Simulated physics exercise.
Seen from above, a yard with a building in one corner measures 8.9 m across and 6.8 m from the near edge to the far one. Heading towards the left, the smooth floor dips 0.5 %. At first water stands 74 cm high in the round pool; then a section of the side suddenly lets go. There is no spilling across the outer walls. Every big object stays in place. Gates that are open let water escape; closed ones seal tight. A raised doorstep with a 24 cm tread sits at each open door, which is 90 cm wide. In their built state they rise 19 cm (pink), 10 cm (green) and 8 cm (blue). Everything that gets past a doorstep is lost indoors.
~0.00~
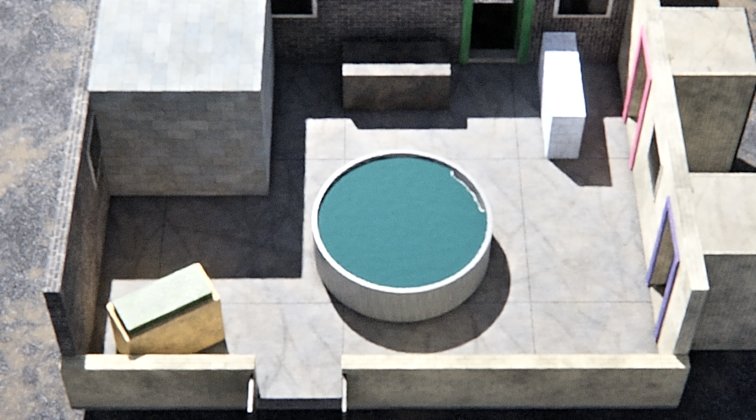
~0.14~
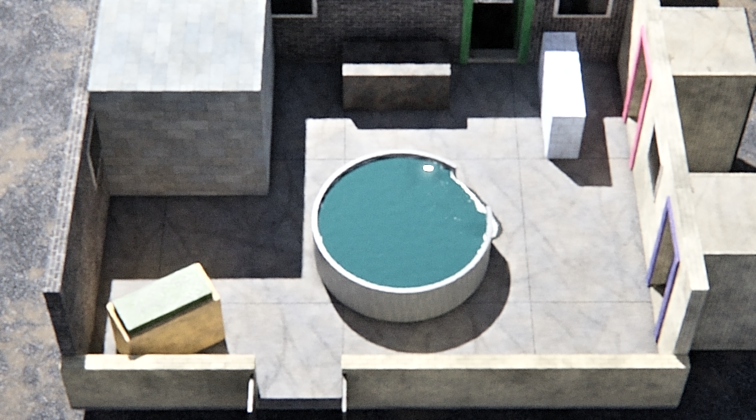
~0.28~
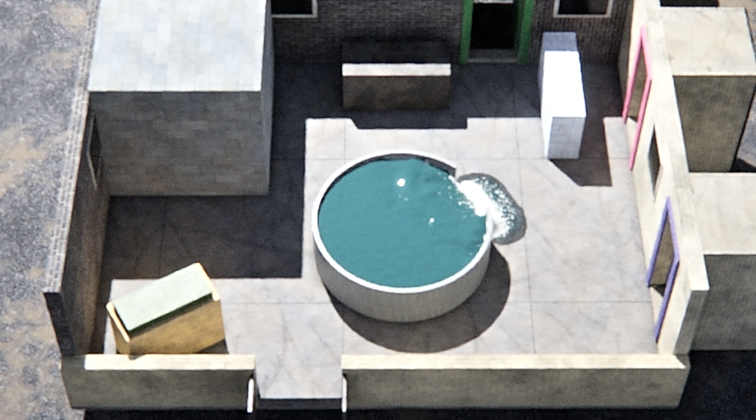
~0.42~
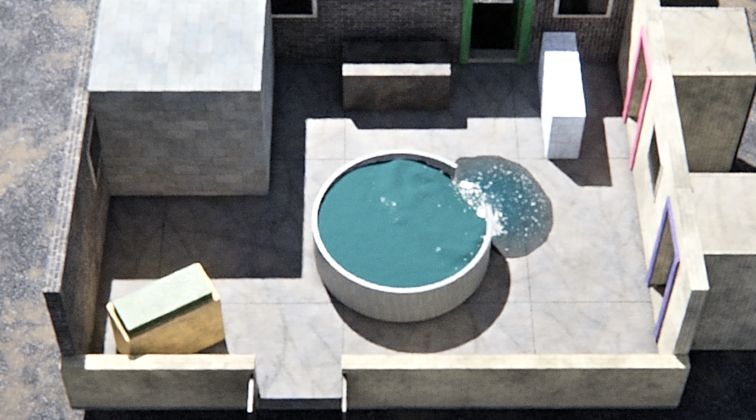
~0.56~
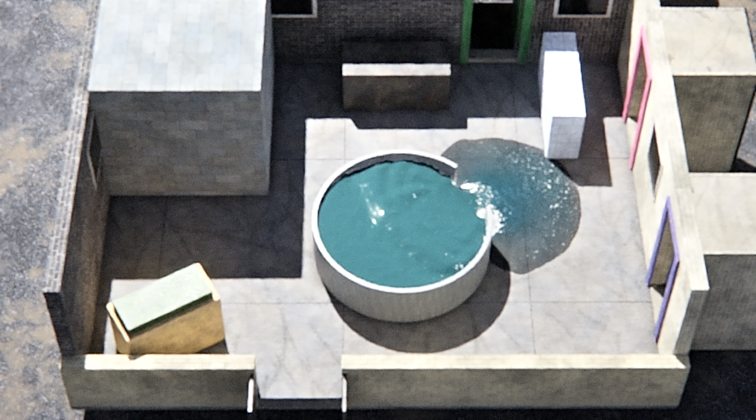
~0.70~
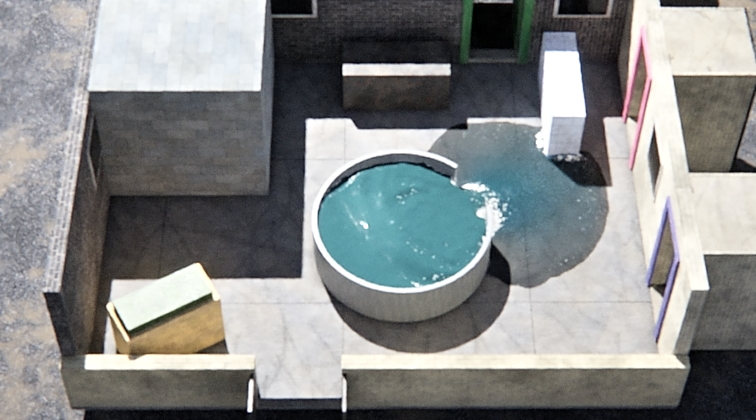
At the start, teal water lies still in a round pool in the middle of a walled yard. A gap opens in the pool's right side and water pours out in white froth, then spreads rightward across the paving in a widening dark patch, reaching the foot of the white block.
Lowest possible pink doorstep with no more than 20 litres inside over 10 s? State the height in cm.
I would say 30 cm.
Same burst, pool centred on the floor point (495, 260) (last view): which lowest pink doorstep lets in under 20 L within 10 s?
Roughly 32 cm is needed.
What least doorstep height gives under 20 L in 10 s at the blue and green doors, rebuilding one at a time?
You'd want some 5.0 cm at blue and some 26 cm at green.
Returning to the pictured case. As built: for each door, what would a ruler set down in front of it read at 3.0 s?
Before pink it's 24 cm, before green 21 cm, before blue 8 cm.
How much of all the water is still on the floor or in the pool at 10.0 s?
Some 90 %.
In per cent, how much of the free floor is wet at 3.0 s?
Roughly 35 percent of the floor.
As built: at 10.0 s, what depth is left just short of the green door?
Some 12.0 centimetres.
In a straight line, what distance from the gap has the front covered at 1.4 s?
Near 3.8 m, more or less.
After 1.4 s water covers 25 % of the floor, deepest (40 cm) near (629, 167); 20 cm at the pink door, 10 litres in over its 19 cm doorstep.
After 3.0 s water covers 35 % of the floor, deepest (30 cm) near (525, 67); 24 cm at the pink door, 77 litres in over its 19 cm doorstep.
After 10.0 s water covers 90 % of the floor, deepest (18 cm) near (630, 175); 11 cm at the pink door, 103 litres in over its 19 cm doorstep.
At the pink door as built, the water arrived by 1.0 s and peaked near 25 cm at 2.4 s.
With a doorstep of 24 cm, 51 litres would have come in within the 10 s; with 38 cm, 1 litre. So under 20 litres takes about 30 cm.
